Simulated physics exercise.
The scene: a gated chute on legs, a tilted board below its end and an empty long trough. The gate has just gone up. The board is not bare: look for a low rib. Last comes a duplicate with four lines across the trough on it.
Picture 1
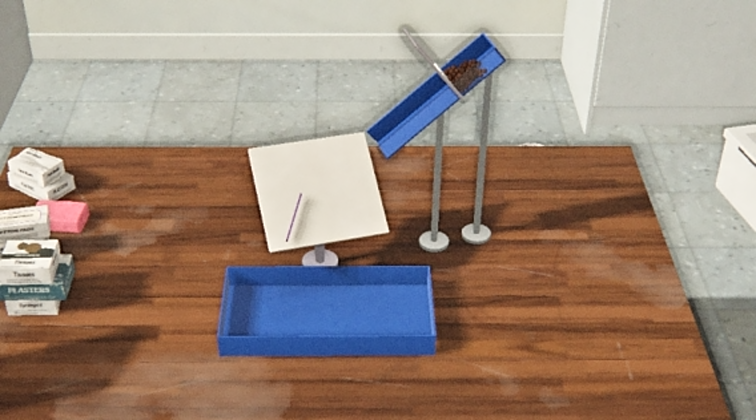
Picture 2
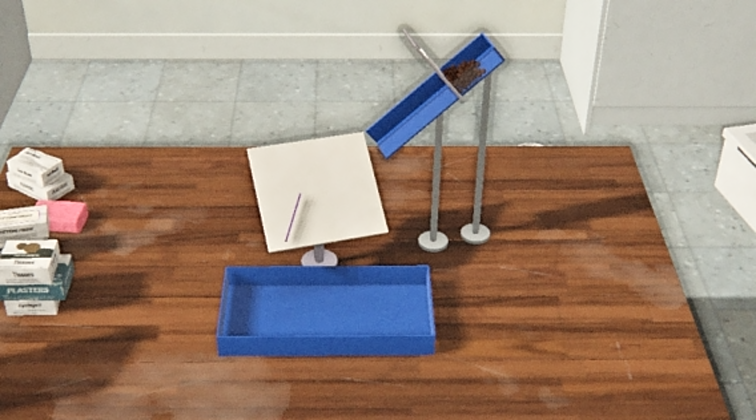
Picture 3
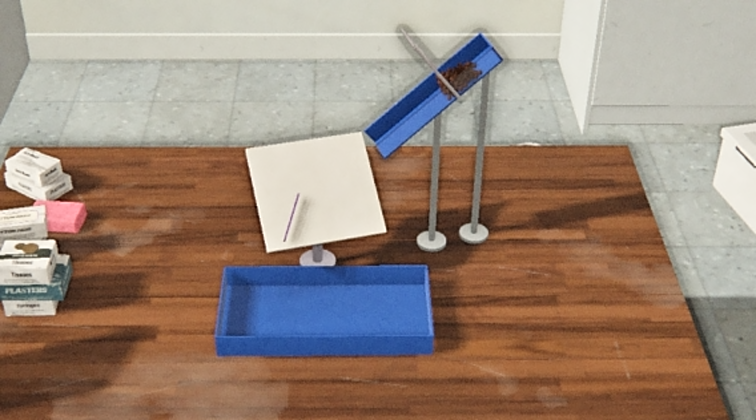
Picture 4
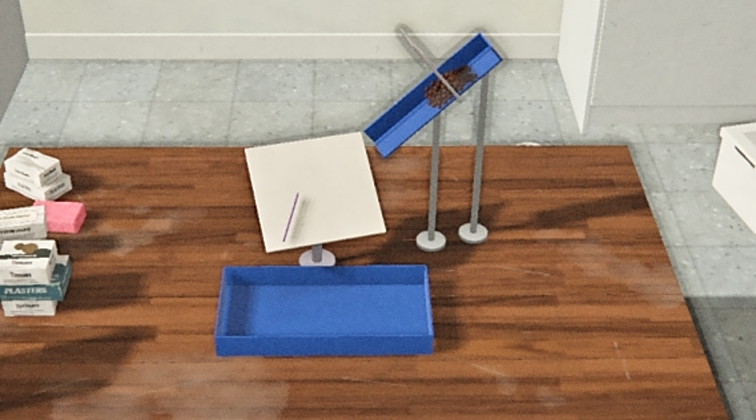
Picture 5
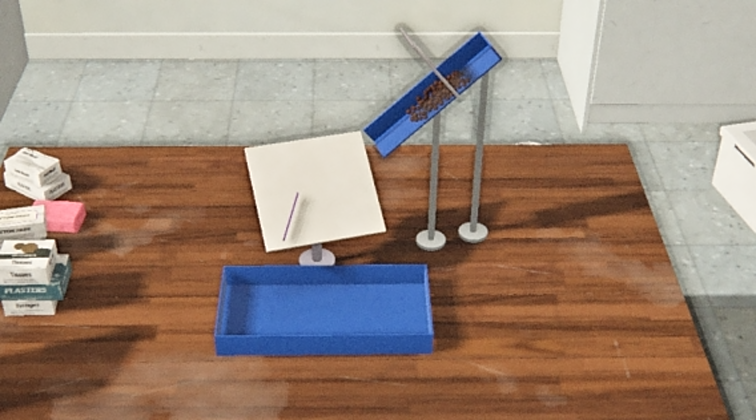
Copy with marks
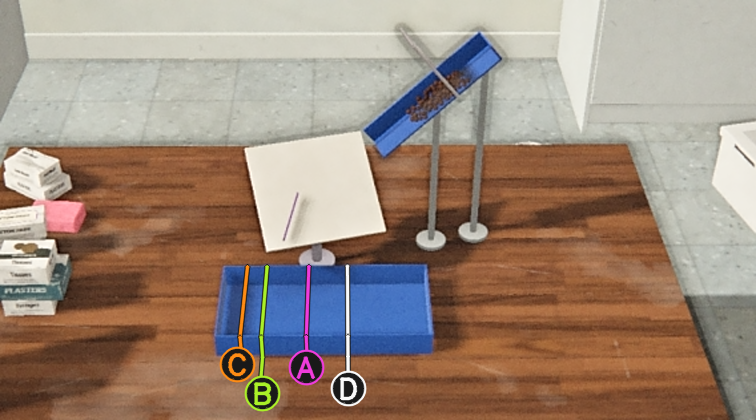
At first, a clump of small brown pellets sits near the top of a sloping blue chute on legs, above a tilted cream board with a thin rib and an empty blue trough. Then the pellets begin to slide down to the left, spreading out along the chute, while everything else stays still.
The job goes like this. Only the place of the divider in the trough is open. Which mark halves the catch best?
The answer is line A.
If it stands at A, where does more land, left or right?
More lands on the left.
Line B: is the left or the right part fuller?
Right.
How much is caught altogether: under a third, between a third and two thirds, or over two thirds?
Over two thirds.
On the marked copy, line A crosses the front rim at (306, 335); line B crosses the front rim at (261, 336); line C crosses the front rim at (240, 336); line D crosses the front rim at (347, 335).
If A is chosen, of what is caught, about two thirds on the left of the divider, about a third on the right.
If B is chosen, of what is caught, a stray few on the left of the divider, nearly all on the right.
If C is chosen, of what is caught, a stray few on the left of the divider, nearly all on the right.
If D is chosen, of what is caught, most on the left of the divider, a small part on the right.
